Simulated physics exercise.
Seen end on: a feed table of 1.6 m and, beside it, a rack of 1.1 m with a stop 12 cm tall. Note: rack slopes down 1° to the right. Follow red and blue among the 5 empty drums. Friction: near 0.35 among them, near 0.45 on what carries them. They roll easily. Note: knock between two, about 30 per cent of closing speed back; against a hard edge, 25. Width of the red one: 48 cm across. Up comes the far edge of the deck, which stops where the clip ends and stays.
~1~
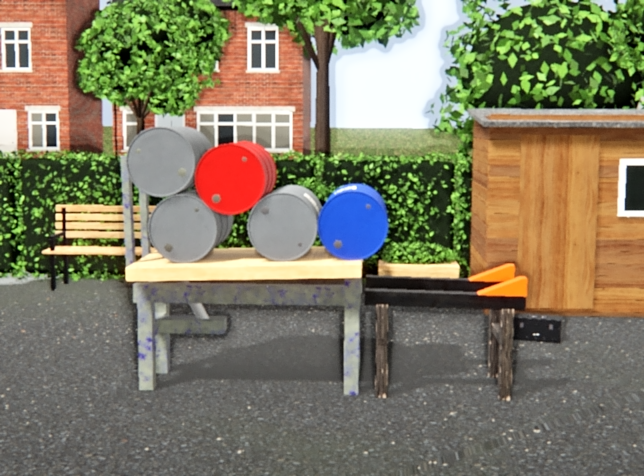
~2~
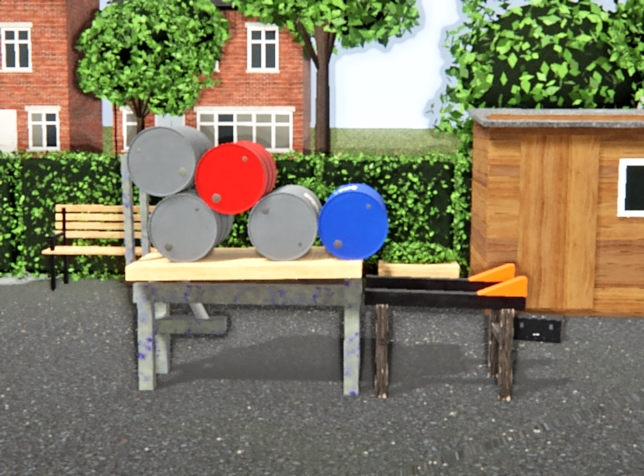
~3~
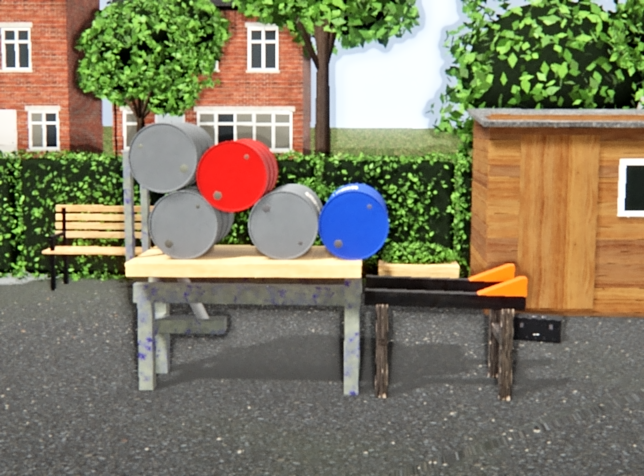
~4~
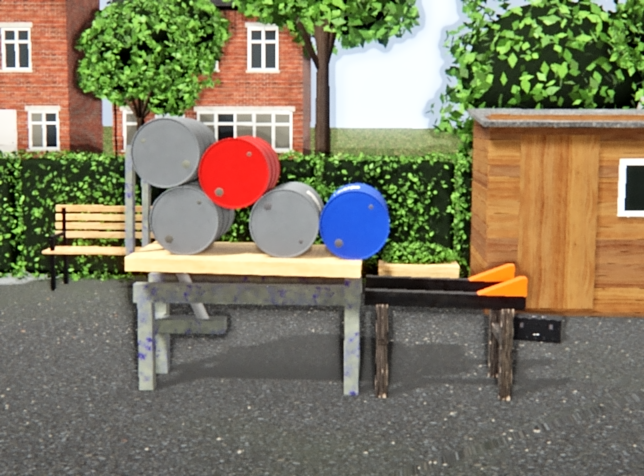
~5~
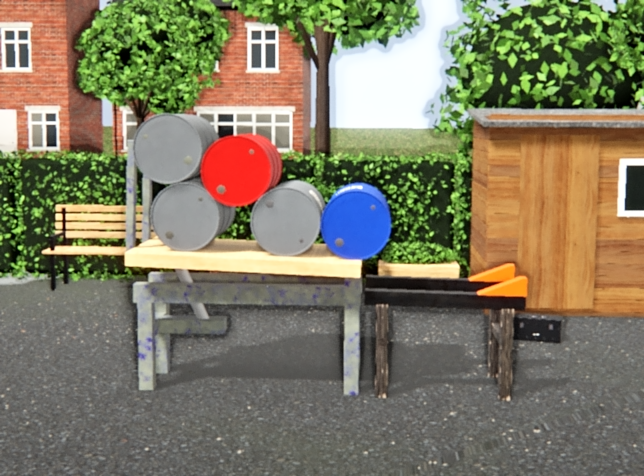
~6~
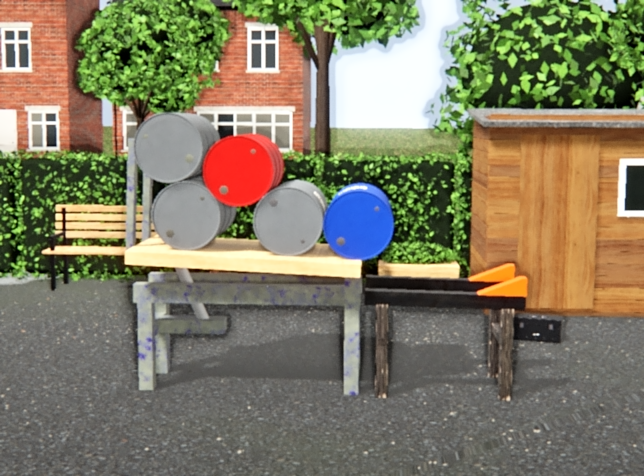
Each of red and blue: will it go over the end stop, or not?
Verdict: Red does not; blue does not.
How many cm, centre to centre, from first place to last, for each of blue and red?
The blue one moved 90 and the red one moved 90.
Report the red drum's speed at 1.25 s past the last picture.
Close to 0.2 m/s at that moment.
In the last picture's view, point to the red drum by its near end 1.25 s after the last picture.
Position: About (272, 221).
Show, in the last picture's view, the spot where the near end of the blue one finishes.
In the last view it sits close to (487, 254).
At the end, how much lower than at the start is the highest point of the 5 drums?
Some 40 centimetres.
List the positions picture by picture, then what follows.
The first picture shows red (230, 179), blue (353, 226); deck tilted 2° back; stop top at (525, 280).
The second picture shows red (230, 179), blue (353, 226); deck tilted 2° back.
The third picture shows red (231, 177), blue (353, 226); deck tilted 1° back.
The fourth picture shows red (234, 174), blue (354, 226); deck tilted 1° to the rack.
The fifth picture shows red (236, 171), blue (356, 226); deck tilted 2° to the rack.
The sixth picture shows red (238, 171), blue (358, 226); deck tilted 2° to the rack.
Then, 1.2 s past the sixth picture, red is on the deck, 60 cm from the hinge, rolling right; blue is on the rack, 55 cm from the rack's far end, rolling right; 0 of 5 over the stop.
Then, 2.9 s past the sixth picture, red is on the deck, 10 cm from the hinge; blue is on the rack, 30 cm from the rack's far end; 0 of 5 over the stop.
Finally (4.6 s after the last picture), red is on the deck, 10 cm from the hinge; blue is on the rack, 30 cm from the rack's far end; 0 of 5 over the stop.
